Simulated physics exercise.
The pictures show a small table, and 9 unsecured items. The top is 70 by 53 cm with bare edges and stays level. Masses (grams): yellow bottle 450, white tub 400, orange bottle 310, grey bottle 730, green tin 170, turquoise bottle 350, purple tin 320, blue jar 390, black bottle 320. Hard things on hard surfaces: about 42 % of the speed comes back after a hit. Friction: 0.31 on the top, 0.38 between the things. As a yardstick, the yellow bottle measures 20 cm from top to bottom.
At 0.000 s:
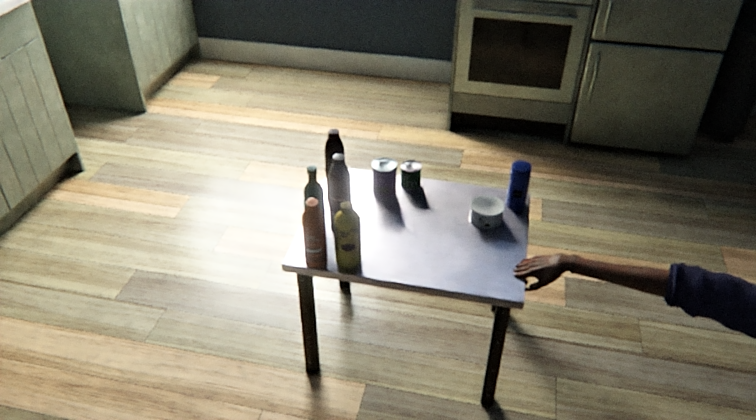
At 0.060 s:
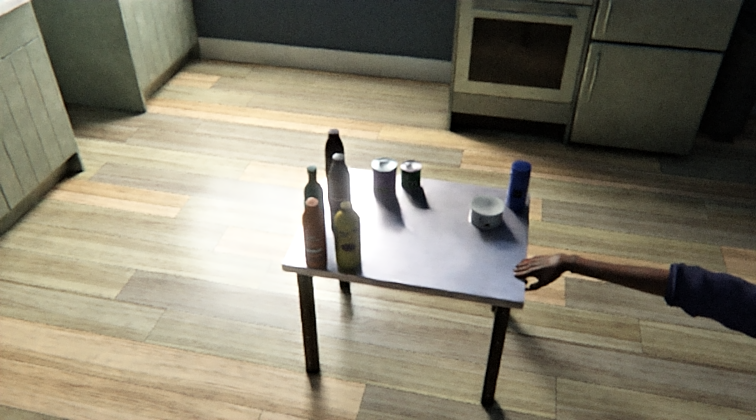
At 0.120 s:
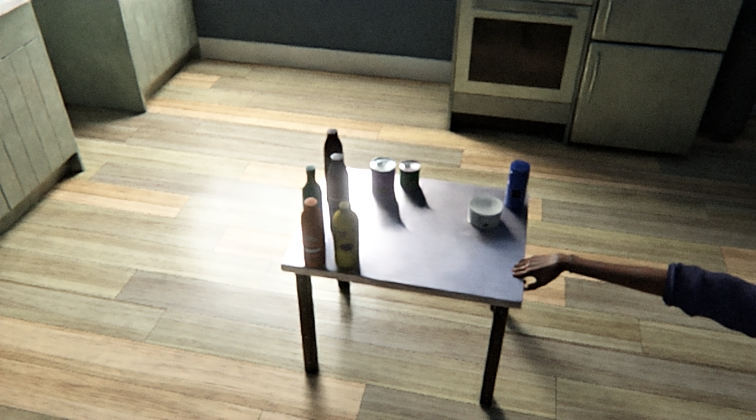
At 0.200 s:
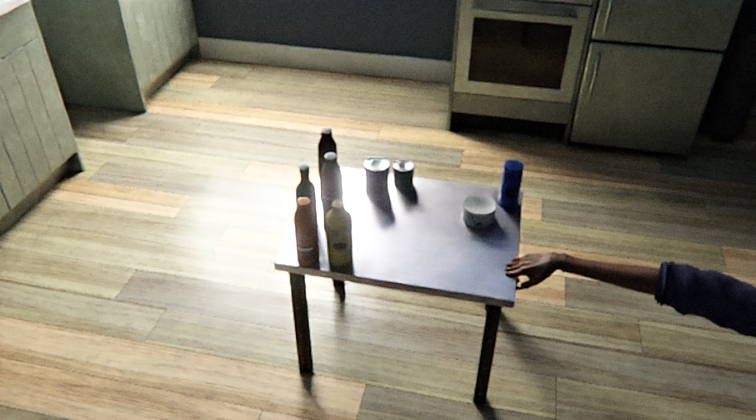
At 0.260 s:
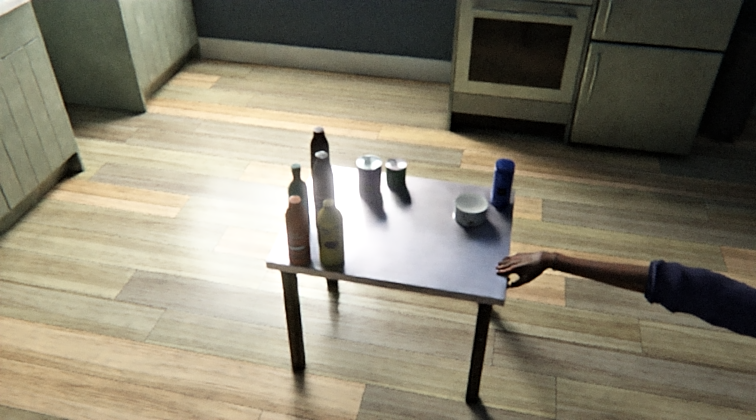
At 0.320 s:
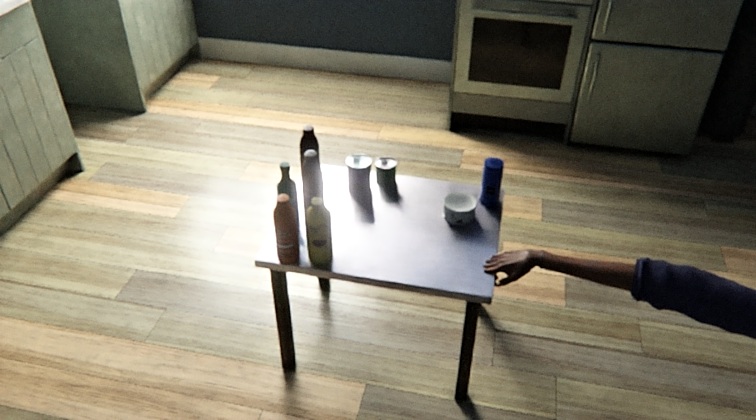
The footage shows a hand at the right edge of a small table holding bottles, tins, a white tub and a blue jar; the table stays nearly still, then slides a short way left with the items standing on it.
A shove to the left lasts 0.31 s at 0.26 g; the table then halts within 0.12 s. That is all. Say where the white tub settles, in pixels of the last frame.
The white tub comes to rest near (416, 203).
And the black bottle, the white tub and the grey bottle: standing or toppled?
The black bottle topples; the white tub stays upright; the grey bottle falls over.
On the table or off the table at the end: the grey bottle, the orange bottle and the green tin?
The grey bottle ends off the table; the orange bottle is still on the table; the green tin ends on the table.
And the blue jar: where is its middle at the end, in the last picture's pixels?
Near (450, 177).
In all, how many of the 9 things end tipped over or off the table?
That comes to 3.
Around 0.52 s, table 17 cm from its start; white tub shifted 4 cm near (422, 203); black bottle at 19° to upright; grey bottle at 7° to upright.
Around 0.82 s, table 17 cm from its start; grey bottle, turquoise bottle and black bottle now off the table; white tub shifted 5 cm near (416, 203); blue jar shifted 5 cm.
Around 1.02 s, table 17 cm from its start; white tub shifted 5 cm near (416, 203); blue jar shifted 5 cm; green tin shifted 5 cm.
Around 1.22 s, white tub resting near (416, 203).
Finally (1.4 s), off the table, grey bottle, turquoise bottle and black bottle; not toppled but over 5 cm from the start, white tub, green tin, purple tin and blue jar; the other 2 still in place (within 5 cm). Final places as that camera would see them, white tub near (416, 203).
